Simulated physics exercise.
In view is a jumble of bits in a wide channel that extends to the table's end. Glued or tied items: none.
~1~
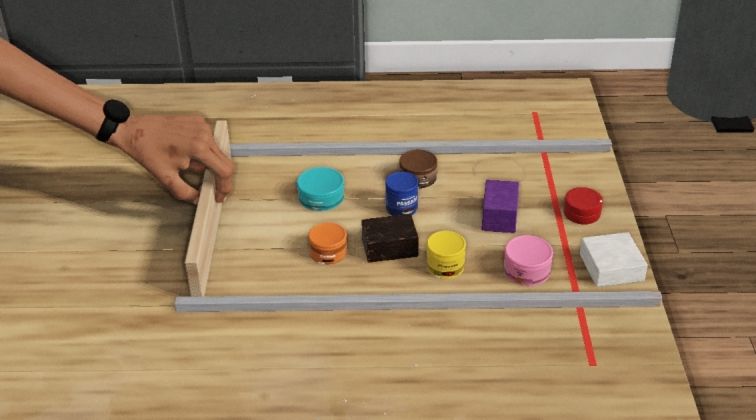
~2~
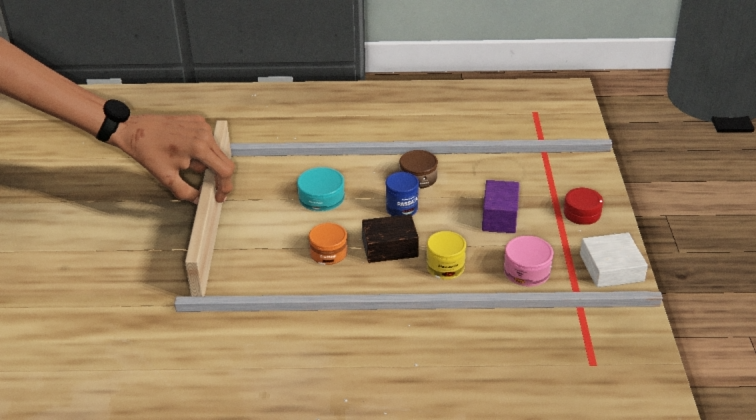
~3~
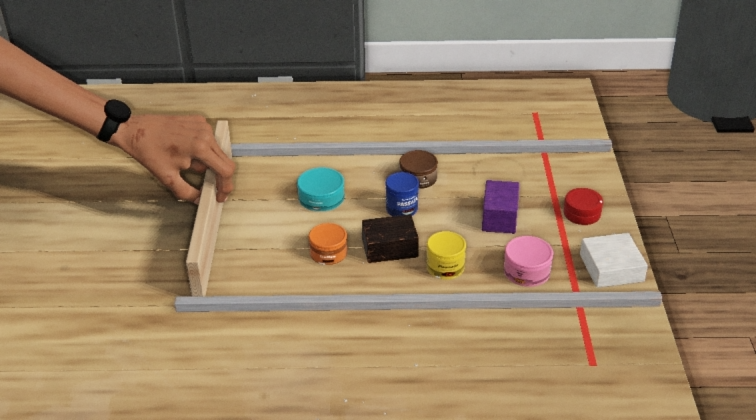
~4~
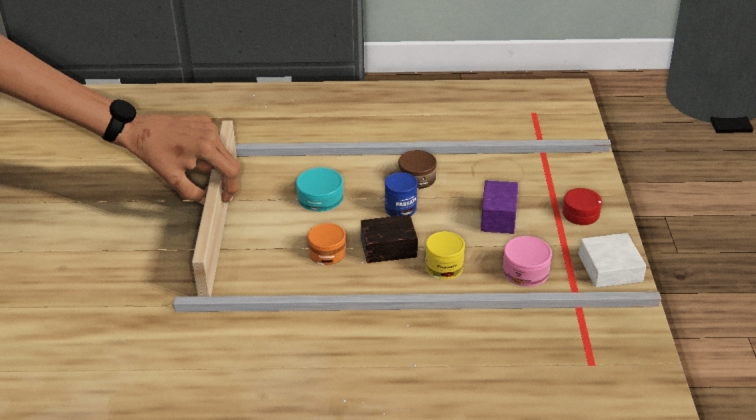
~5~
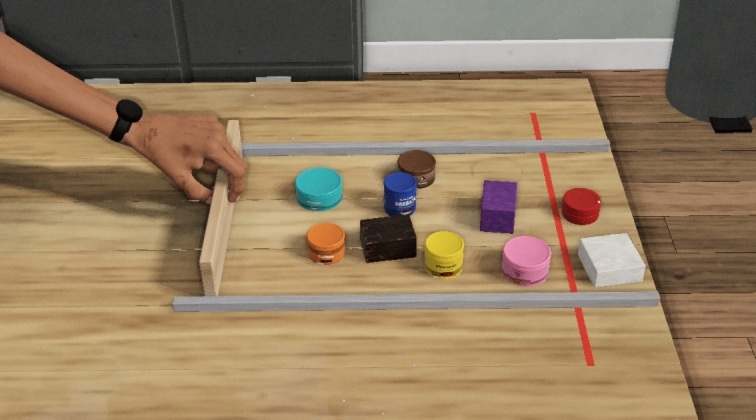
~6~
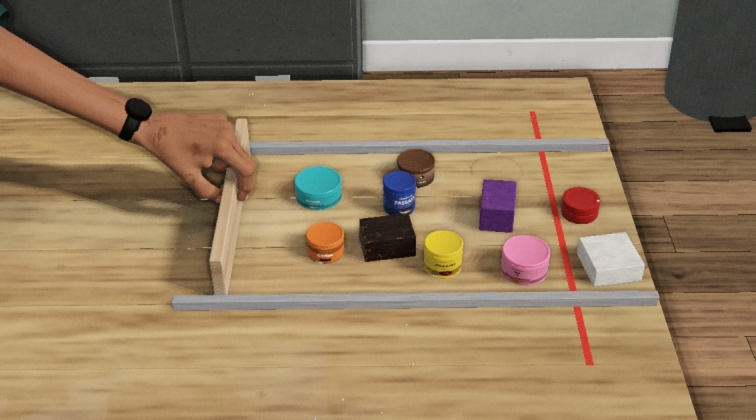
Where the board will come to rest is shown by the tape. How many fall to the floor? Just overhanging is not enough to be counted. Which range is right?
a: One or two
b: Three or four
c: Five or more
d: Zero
Option a: One or two.
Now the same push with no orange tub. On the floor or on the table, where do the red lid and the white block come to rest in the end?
So the red lid goes off the edge and the white block goes off the edge.
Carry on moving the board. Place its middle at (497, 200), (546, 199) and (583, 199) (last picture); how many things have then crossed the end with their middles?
Result per place: 0; 2; 4.
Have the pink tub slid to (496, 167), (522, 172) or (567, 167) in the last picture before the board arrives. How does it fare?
Going through the places in order, it keeps its spot, it keeps its spot, and it keeps its spot.
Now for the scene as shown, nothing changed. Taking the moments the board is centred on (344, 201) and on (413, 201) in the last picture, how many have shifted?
First 4, then 7.
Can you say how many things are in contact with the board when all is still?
5 touch it.
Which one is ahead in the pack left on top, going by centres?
It's the purple block that ends nearest.
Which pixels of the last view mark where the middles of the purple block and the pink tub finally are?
Approximately (621, 197) for one, approximately (629, 261) for the other.
Soon after, none off yet; white block at rest near (610, 259); red lid at rest near (580, 206); pink tub at rest near (525, 261).
At rest, the number that fall off is one or two; fallen, red lid and white block.
